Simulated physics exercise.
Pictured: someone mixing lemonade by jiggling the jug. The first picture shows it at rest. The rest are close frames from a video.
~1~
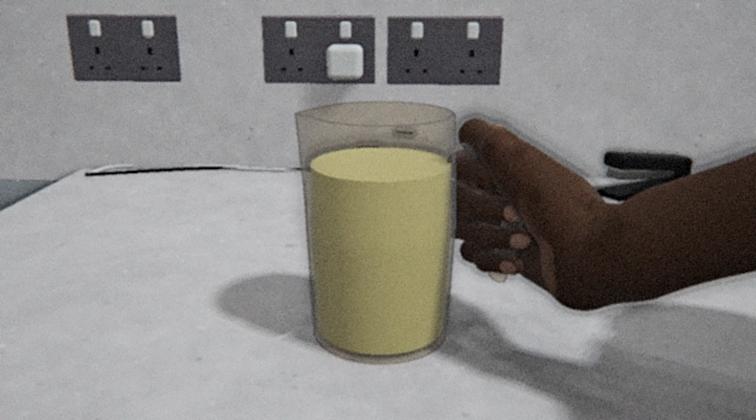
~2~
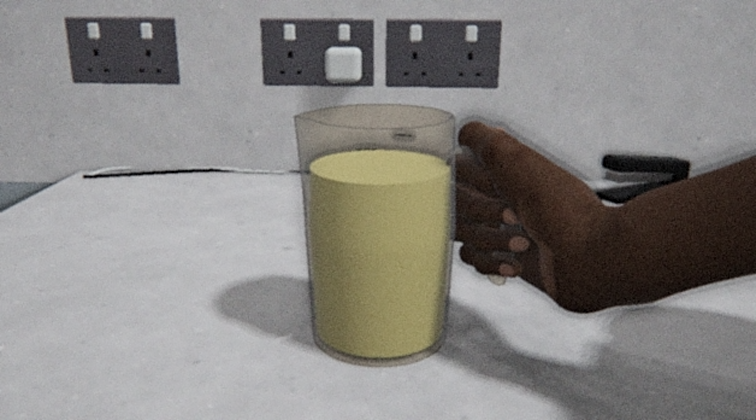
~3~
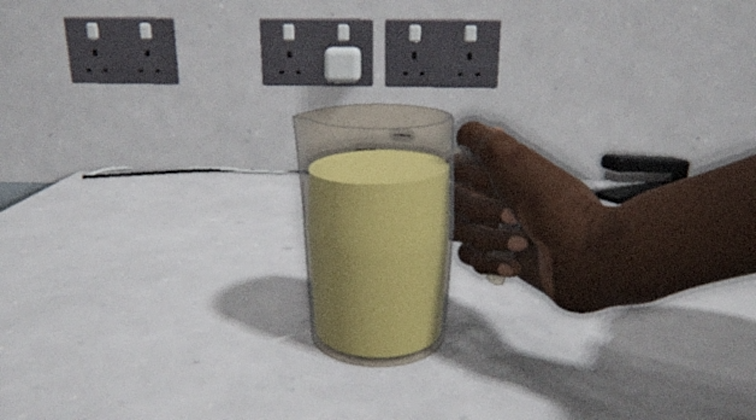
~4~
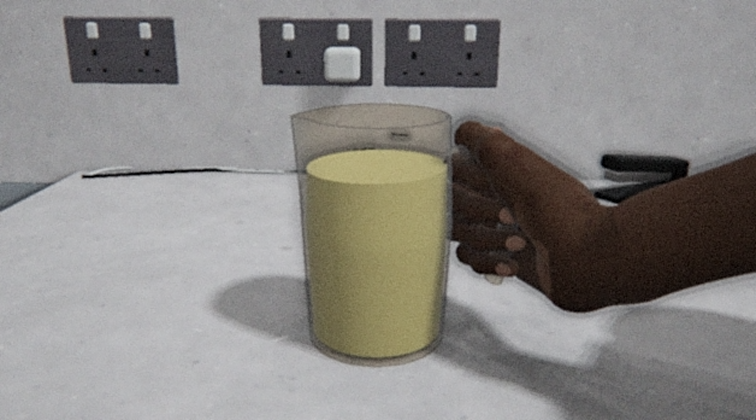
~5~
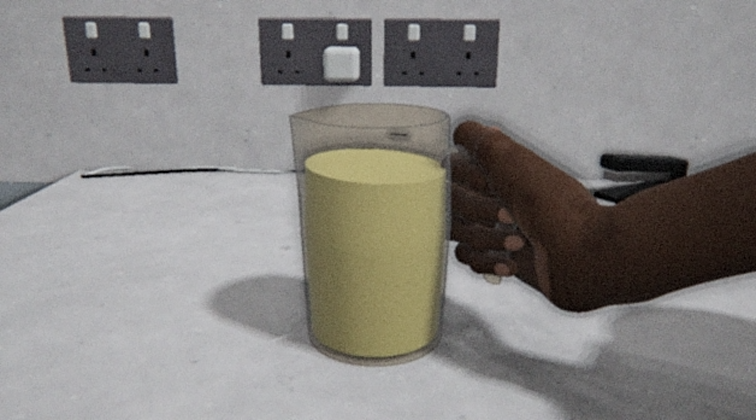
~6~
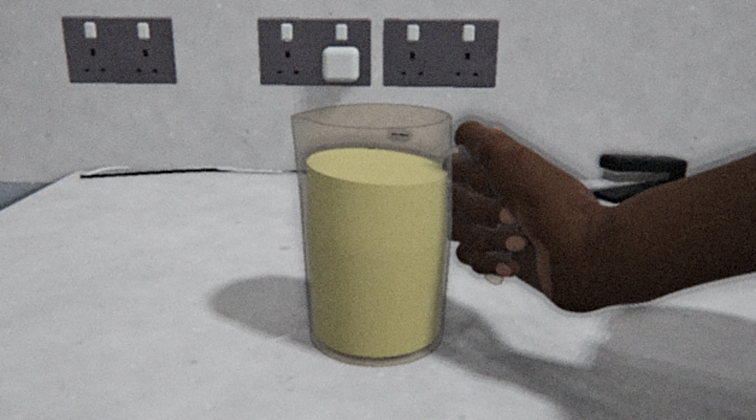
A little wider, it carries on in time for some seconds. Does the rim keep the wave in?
Yes, it stays in.
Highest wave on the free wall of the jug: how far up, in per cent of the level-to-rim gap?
Something like 40 per cent, give or take.
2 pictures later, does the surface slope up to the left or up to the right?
It's higher on the right-hand edge, I'd say.
A moment on, the highest wave so far stays far below the rim.
Further on, the highest wave so far climbs under half way to the rim.
When it is over, the highest wave so far climbs under half way to the rim; nothing has left it.
